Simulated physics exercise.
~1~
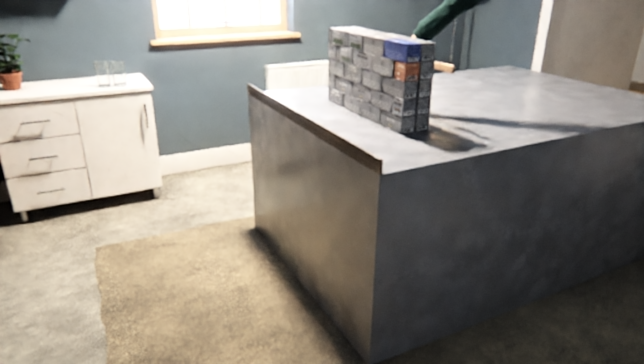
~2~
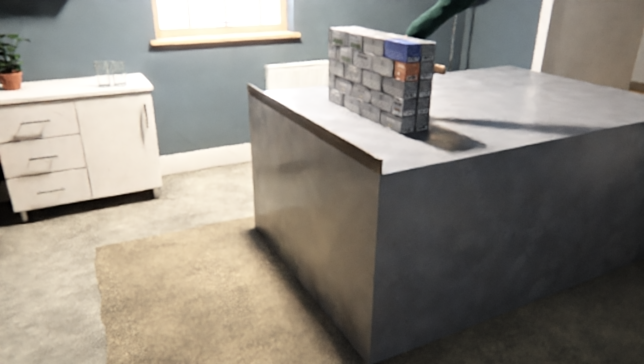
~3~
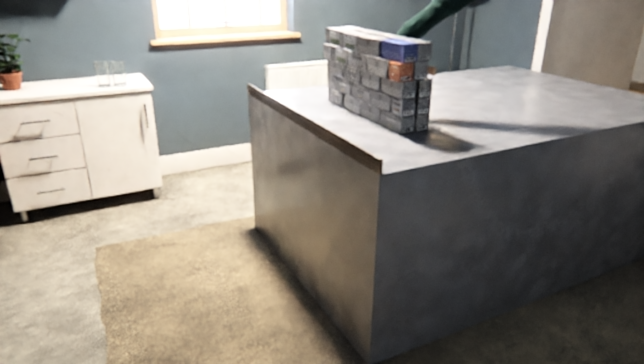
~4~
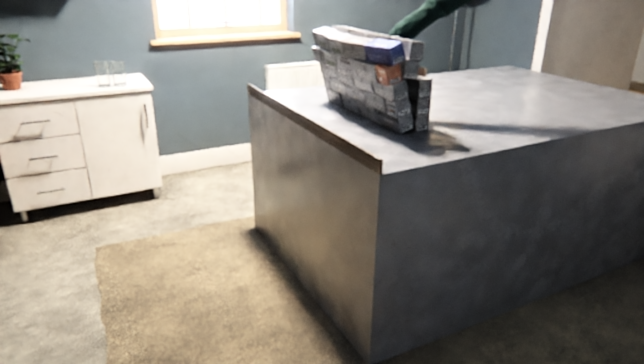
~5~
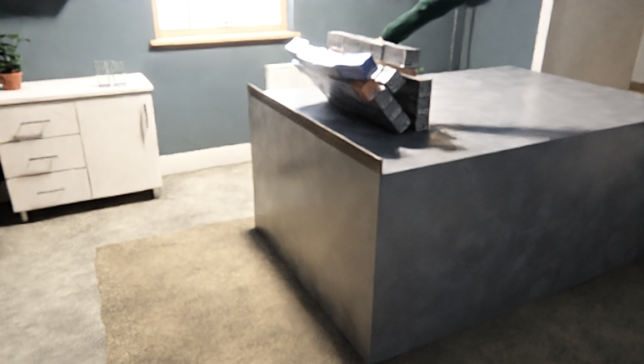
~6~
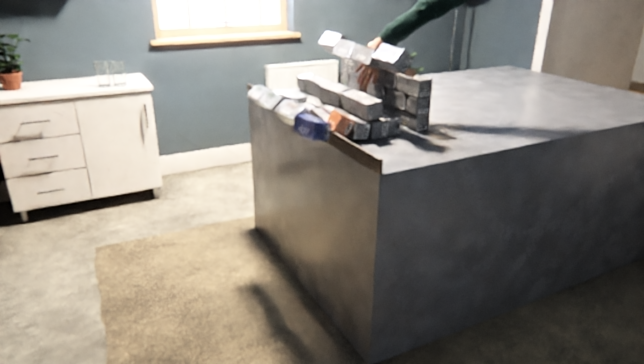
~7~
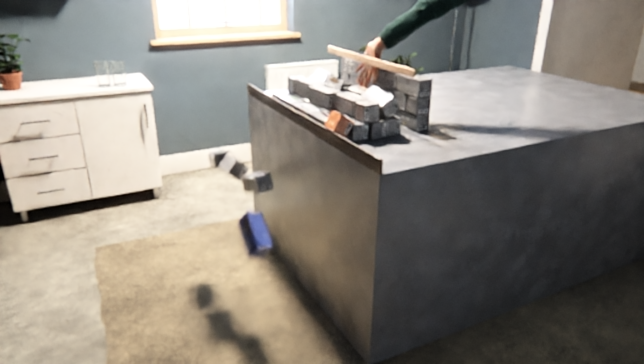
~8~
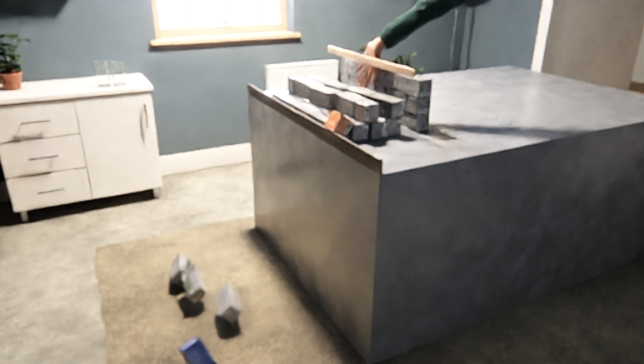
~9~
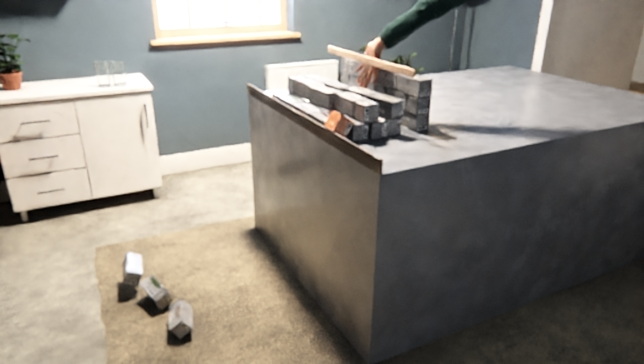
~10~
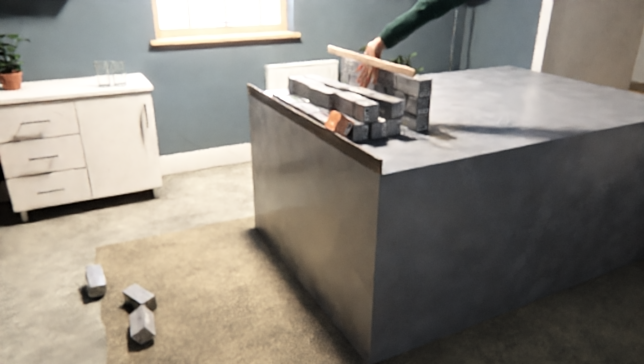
To begin with, a neat wall of grey, brick-like packets, one blue and one orange, stands on a low cupboard near its edge while a green-sleeved arm reaches in from behind. The hand pushes a level batten against the stack, and the upper part leans left towards the edge. The top rows then tip over and break apart, spilling against the low board. The blue packet and a few grey ones drop over it and tumble across the floor. Most packets stay on top, the orange one resting tilted, with the batten still and three grey packets lying below.
